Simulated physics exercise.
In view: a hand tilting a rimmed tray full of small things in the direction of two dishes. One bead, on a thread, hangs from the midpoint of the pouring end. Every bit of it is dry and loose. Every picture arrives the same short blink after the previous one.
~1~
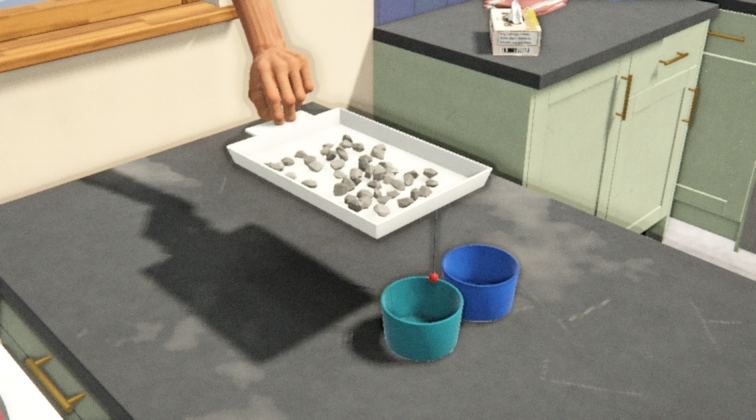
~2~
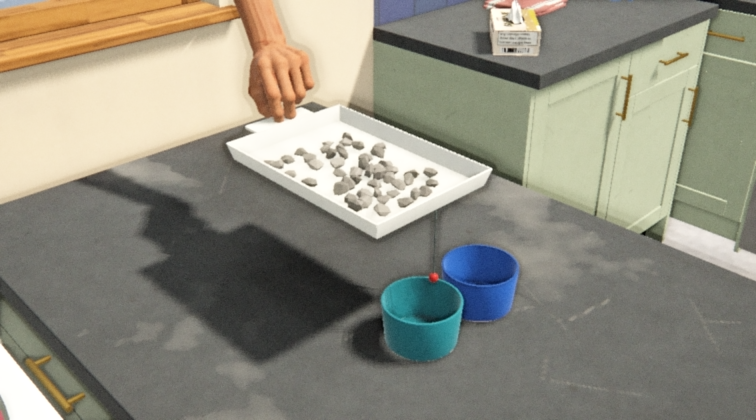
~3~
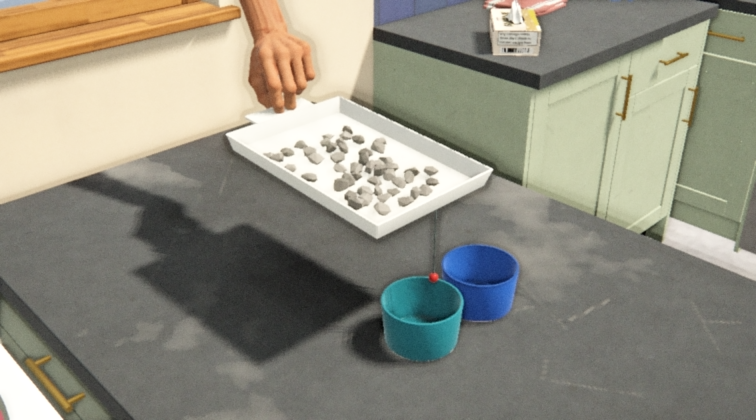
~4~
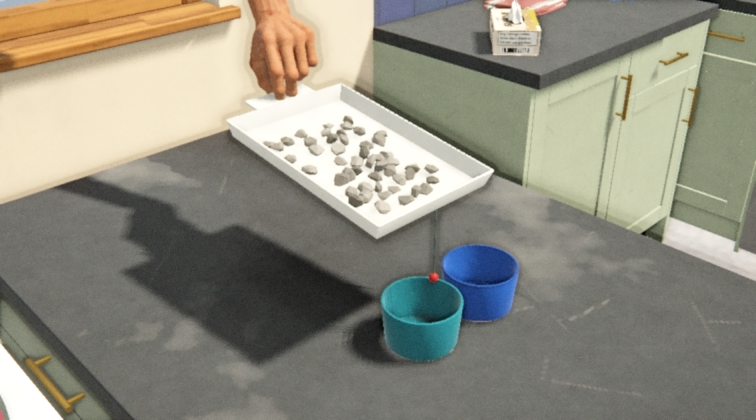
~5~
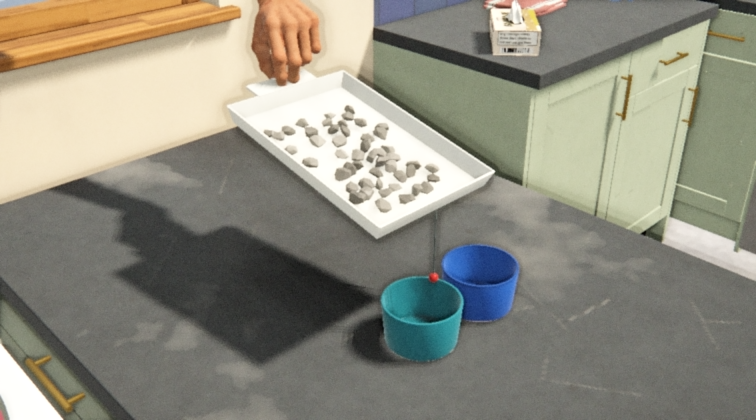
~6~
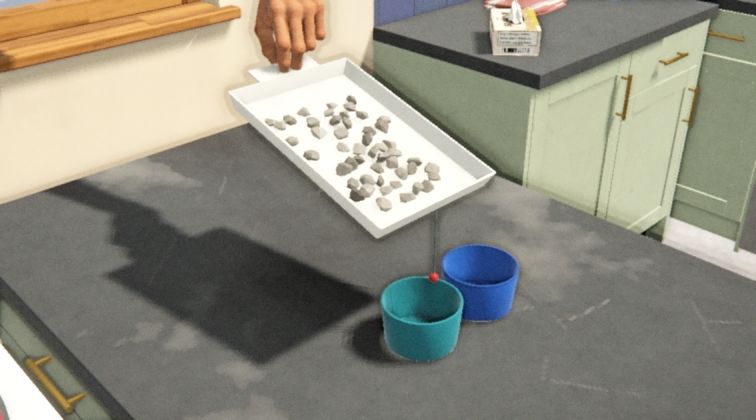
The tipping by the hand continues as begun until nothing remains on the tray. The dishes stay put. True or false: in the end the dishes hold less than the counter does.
True.
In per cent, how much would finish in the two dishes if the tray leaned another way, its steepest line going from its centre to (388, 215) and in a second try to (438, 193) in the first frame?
Respectively 20 % and 50 %.
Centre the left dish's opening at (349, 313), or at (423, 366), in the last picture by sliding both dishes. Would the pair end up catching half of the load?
Together the dishes get less than a half first, then less than a half.
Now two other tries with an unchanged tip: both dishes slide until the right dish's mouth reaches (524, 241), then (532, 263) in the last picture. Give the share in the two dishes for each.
Approximately 20 percent, followed by approximately 60 percent.
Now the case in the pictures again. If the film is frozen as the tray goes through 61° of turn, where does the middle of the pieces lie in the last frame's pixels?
The load is centred around (430, 186).
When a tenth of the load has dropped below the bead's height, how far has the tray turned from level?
75° or so.
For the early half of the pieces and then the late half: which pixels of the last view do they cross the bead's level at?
Near (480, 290) and later near (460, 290).
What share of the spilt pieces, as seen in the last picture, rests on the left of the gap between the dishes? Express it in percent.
Reading: Around 20 %.
Soon, tray tipped steeply; all on the tray.
A while on, tray tipped right over; most on the tray; a stray few in the right dish; a small part outside both; a small part in the air.
Towards the end, tray tipped past a quarter turn; a small part in the left dish; a small part in the right dish; most outside both.
Finally, tray tipped past a quarter turn; a small part in the left dish; a small part in the right dish; most outside both.
